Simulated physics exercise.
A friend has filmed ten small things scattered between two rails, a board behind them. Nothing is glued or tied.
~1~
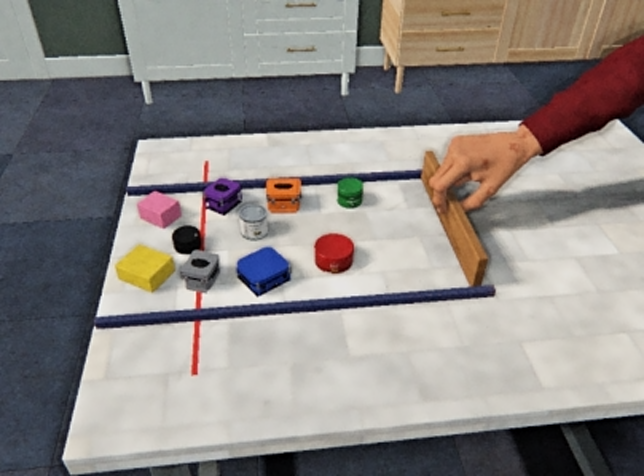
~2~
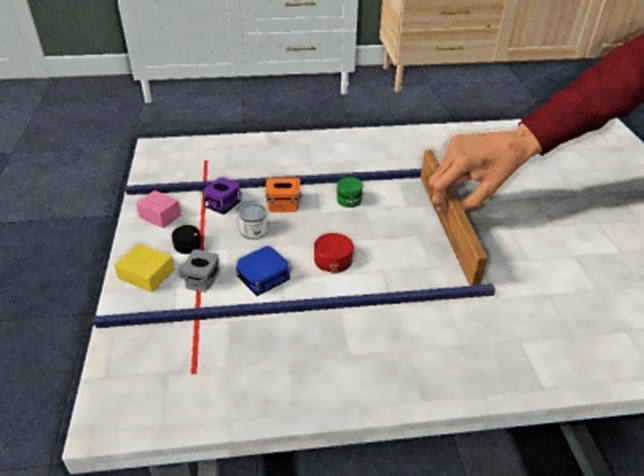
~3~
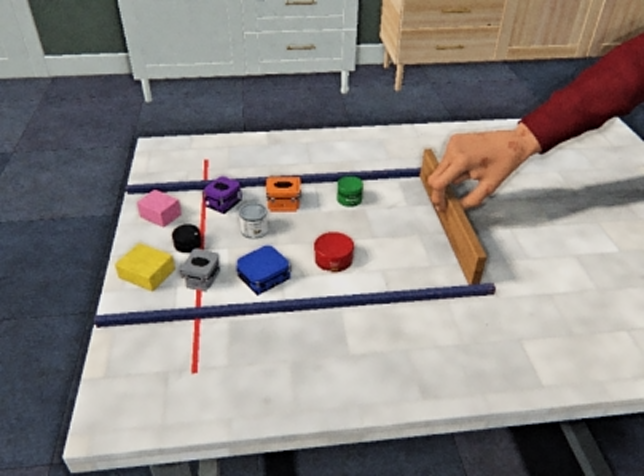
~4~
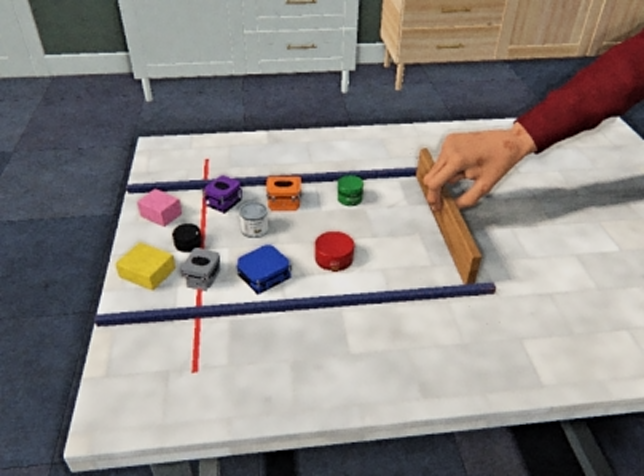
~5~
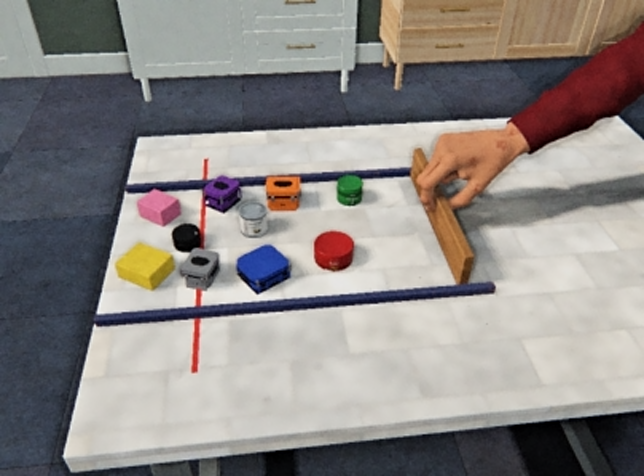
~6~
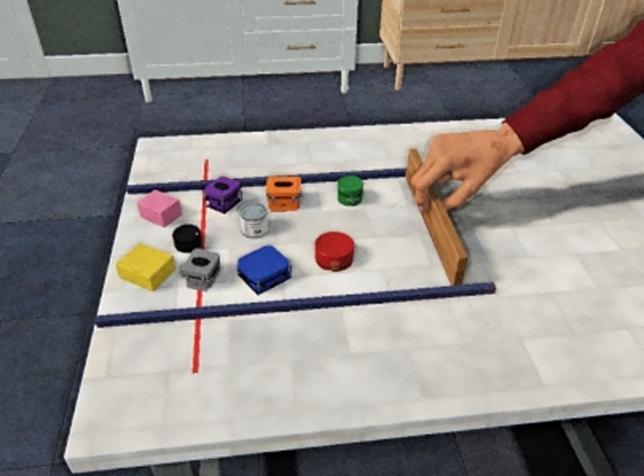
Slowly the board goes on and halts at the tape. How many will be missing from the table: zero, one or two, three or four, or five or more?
In the end the number that fall off is zero.
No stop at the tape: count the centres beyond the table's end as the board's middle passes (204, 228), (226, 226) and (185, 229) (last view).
The counts: 0, 0 and 1.
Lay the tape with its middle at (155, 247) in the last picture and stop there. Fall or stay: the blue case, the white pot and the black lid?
The blue case does not fall, the white pot holds on, the black lid does not fall.
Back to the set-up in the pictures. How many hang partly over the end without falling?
The number is 2.
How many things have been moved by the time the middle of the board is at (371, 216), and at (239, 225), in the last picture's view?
At the one place 1, at the other 8.
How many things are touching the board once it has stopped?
That makes 4.
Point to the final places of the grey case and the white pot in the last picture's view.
The grey case stops around (147, 273); the white pot around (188, 224).
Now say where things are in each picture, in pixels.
In the first picture, yellow block (146, 268); pink block (159, 210); black lid (187, 240); board (450, 213); tape (202, 246).
In the second picture, pink block (159, 209); green tub (350, 193).
In the third picture, black lid (187, 238); grey case (202, 270).
In the fourth picture, yellow block (146, 266); orange case (284, 193).
In the fifth picture, pink block (159, 208); white pot (254, 220).
In the sixth picture, yellow block (146, 267); pink block (160, 208); black lid (187, 238); board (432, 212); tape (202, 244).
Soon after, none off yet; yellow block at rest near (146, 267); pink block at rest near (160, 208); black lid at rest near (187, 238).
After that, none off yet; yellow block at rest near (146, 267); pink block moving near (154, 212); black lid at rest near (187, 238).
In the end, the number that fall off is zero.
